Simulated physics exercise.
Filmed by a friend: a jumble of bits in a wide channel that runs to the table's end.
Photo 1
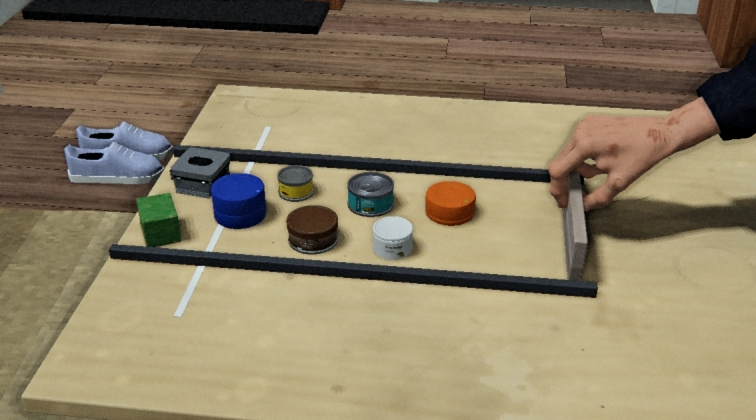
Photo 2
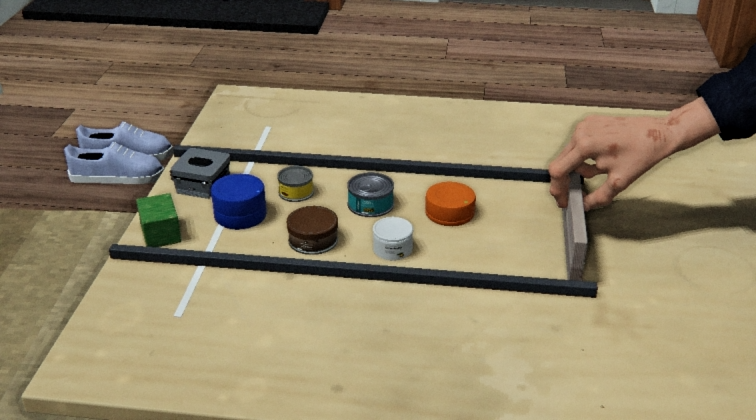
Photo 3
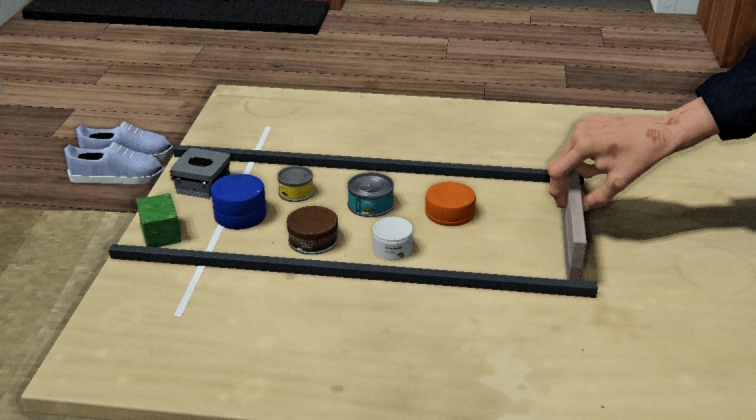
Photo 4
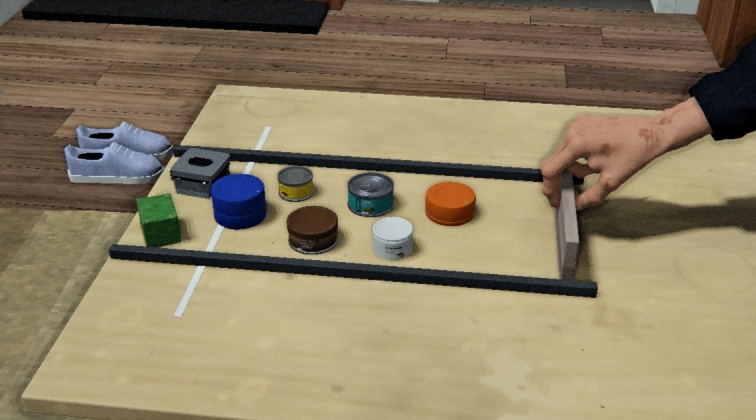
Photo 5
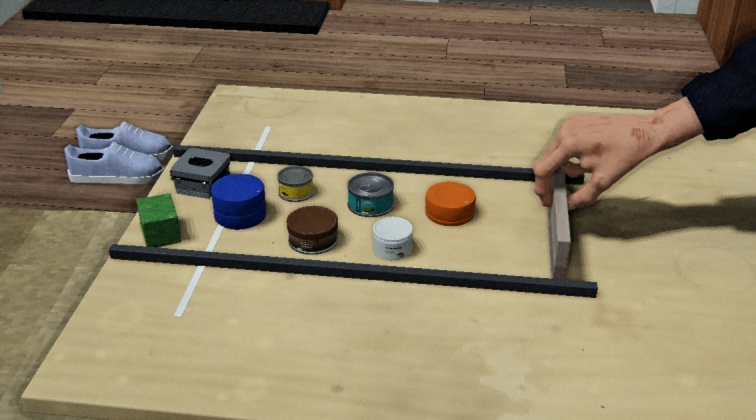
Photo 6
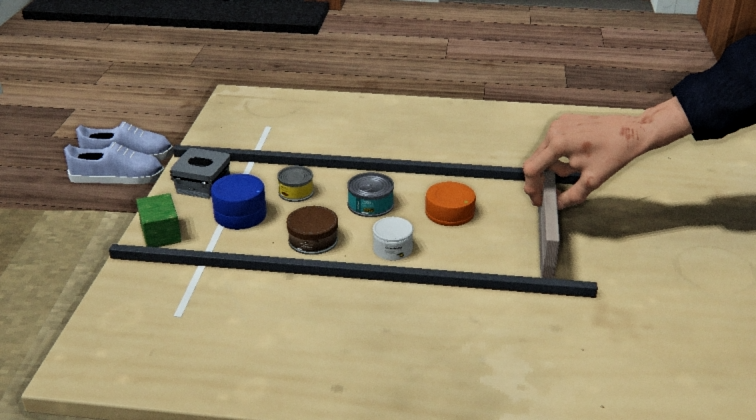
A hand held a flat board upright at the right end of a channel, then slid it slightly left, while the scattered lids, tins, tub, green block and grey case stayed still.
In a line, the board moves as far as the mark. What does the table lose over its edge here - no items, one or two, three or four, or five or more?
It loses one or two items.
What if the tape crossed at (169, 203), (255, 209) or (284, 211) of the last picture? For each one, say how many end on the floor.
Going through each try, you'd get 5, 1 and 0.
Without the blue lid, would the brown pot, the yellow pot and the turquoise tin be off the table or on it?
Brown pot: Still up; yellow pot: Still up; turquoise tin: Still up.
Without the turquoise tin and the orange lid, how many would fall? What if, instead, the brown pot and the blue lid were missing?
Taking the two tries in turn, it comes to 1 and 1.
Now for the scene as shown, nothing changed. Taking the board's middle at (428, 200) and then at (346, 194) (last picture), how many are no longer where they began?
First 2, after that 5.
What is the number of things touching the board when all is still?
Looks like 2 of them, all told.
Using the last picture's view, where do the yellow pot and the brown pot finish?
The first comes to rest at (181, 158), and the second at (154, 231).
Soon after, none off yet; green block at rest near (159, 220); grey case at rest near (202, 173); blue lid at rest near (239, 201).
By the end, the number that fall off is one or two; fallen, grey case and green block.
